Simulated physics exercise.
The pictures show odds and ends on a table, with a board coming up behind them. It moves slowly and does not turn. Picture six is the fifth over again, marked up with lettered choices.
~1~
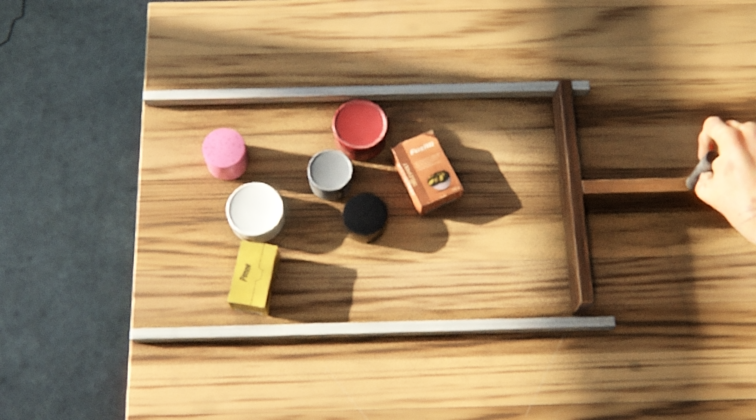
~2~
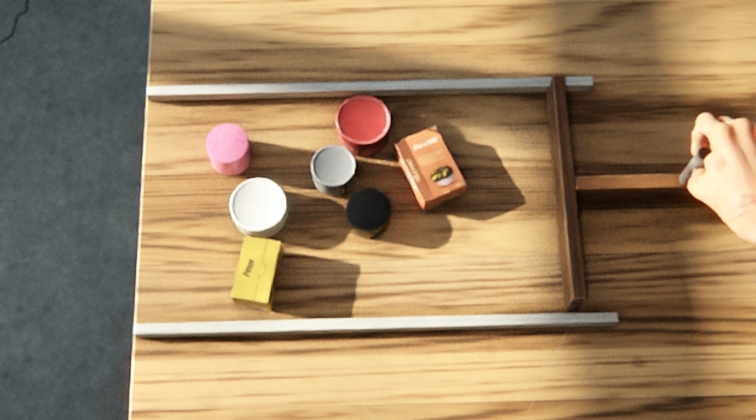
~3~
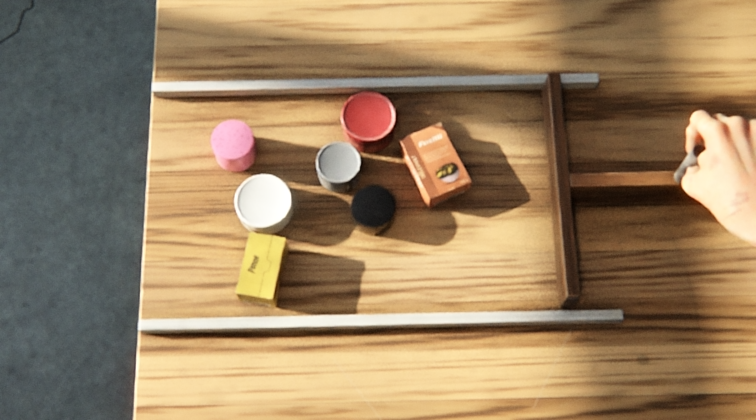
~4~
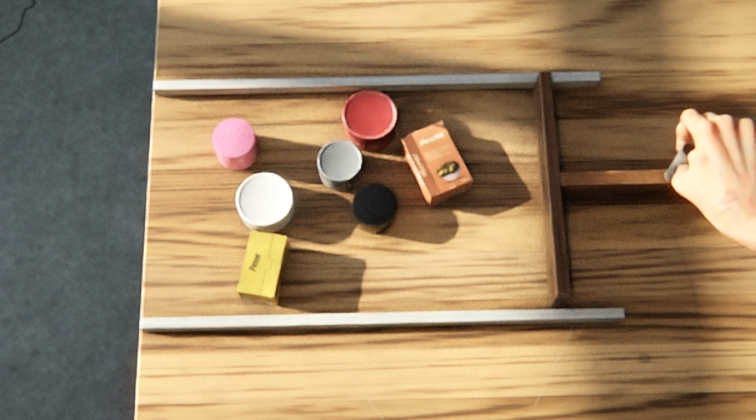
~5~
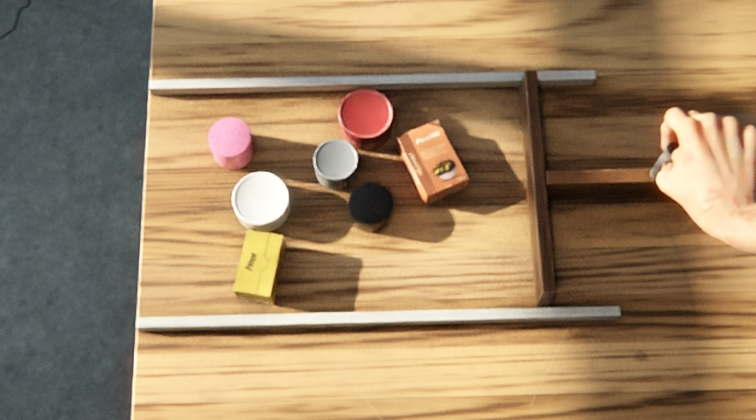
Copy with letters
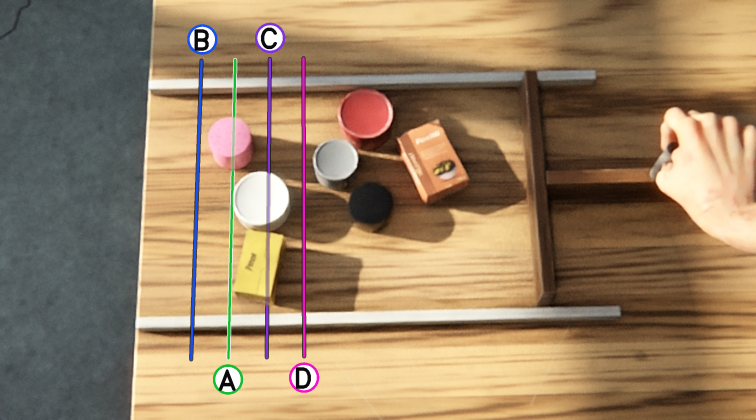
A hand slowly slides a wooden board left between two rails toward tubs and packets.
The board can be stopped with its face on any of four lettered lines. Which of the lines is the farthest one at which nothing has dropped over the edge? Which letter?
Nothing falls up to A.
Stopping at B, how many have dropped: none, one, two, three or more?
By then, three or more.
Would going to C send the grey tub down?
No.
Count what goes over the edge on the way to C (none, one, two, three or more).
In all, none.
On the marked copy, A at (232, 201); B at (197, 202); C at (268, 201); D at (304, 200).
Following A. Soon after the start, board (429, 180); red jar (347, 116); orange packet (396, 161).
Later, board (318, 183); pink pot (208, 137); white tub (238, 208).
In the end, board (232, 185); pink pot (159, 128); white tub (158, 220); nothing has fallen.
As for the rest, B drops the pink pot, grey tub and white tub; C is safe but short; D is safe but short.
